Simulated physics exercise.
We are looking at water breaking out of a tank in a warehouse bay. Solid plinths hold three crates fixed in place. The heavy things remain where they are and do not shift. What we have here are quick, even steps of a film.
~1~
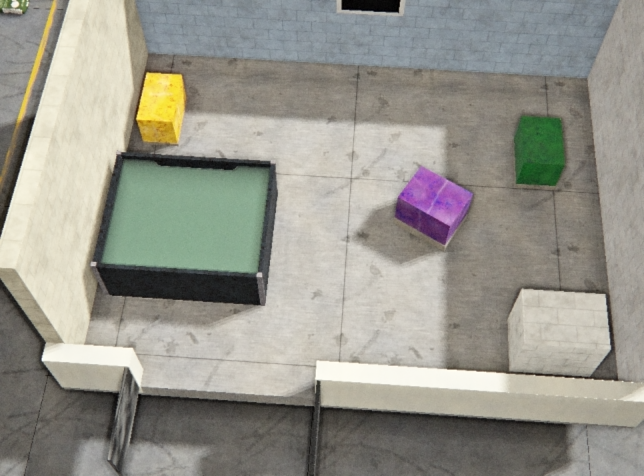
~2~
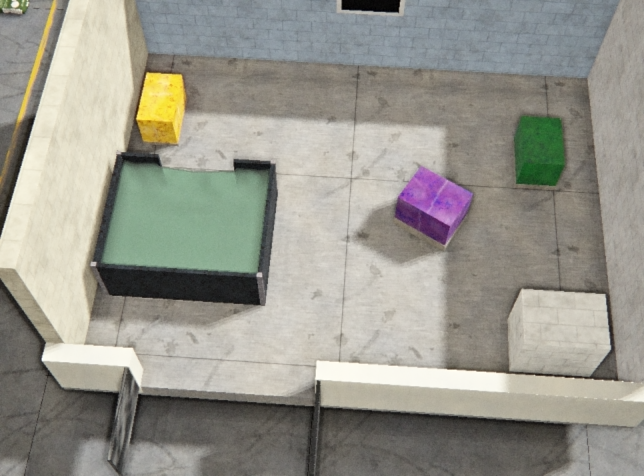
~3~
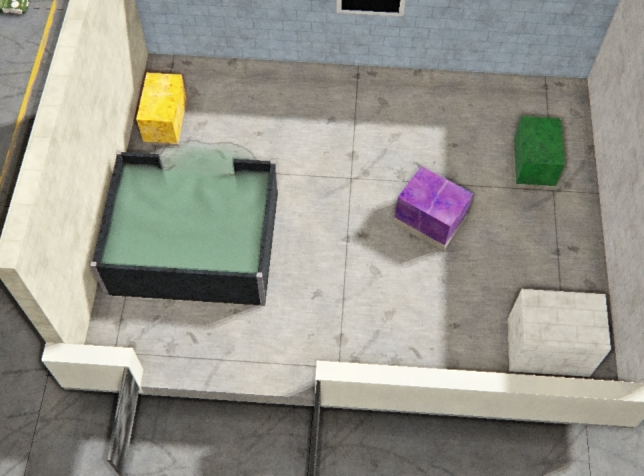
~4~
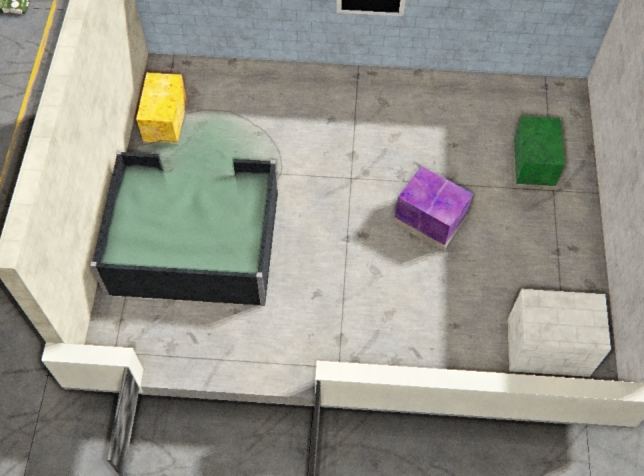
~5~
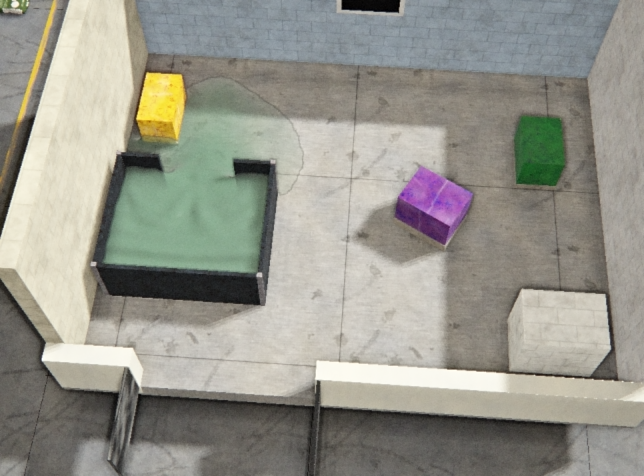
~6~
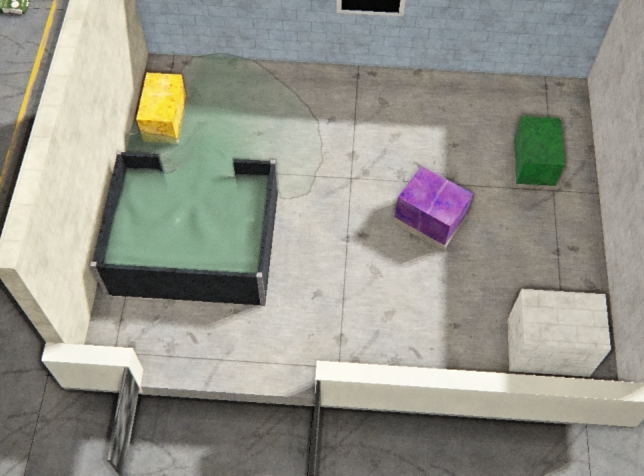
Greenish water poured through a gap in the far side of a dark open tank, spreading across the warehouse floor past the yellow block toward the back wall while the other blocks stayed still.
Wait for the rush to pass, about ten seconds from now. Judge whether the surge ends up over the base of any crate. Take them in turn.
The purple crate will be out of the flood, the green crate will be reached by the flood, the yellow crate will be reached by the flood.
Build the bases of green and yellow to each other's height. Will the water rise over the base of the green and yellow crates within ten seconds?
My reading: The green one gets wet, the yellow one gets wet.
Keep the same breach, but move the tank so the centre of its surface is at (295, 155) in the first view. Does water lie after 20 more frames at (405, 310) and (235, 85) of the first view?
The first spot is not reached, while the second is wetted.
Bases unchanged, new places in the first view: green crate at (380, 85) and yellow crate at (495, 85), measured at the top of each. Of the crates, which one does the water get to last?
Answer: The purple one.
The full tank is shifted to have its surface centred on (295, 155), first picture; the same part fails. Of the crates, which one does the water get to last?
That would be the purple crate.
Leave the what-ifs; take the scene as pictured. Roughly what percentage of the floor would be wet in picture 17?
Estimate: Some 30 in a hundred.
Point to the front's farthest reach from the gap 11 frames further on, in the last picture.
Farthest reach: (505, 81).
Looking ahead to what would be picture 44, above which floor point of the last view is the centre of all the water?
Near pixel (342, 179).
A moment on, water covers 25 % of the floor; the purple crate not reached, the green crate not reached, the yellow crate water round its plinth.
Next, water covers 30 % of the floor; the purple crate not reached, the green crate not reached, the yellow crate water round its plinth.
Then, water covers 50 % of the floor; the purple crate water round its plinth, the green crate water round its plinth, the yellow crate water round its plinth.
Later, water covers 80 % of the floor; the purple crate water round its plinth, the green crate water round its plinth, the yellow crate water round its plinth.
In the end, water covers 95 % of the floor; the purple crate stayed above the water, the green crate was topped, the yellow crate was topped.
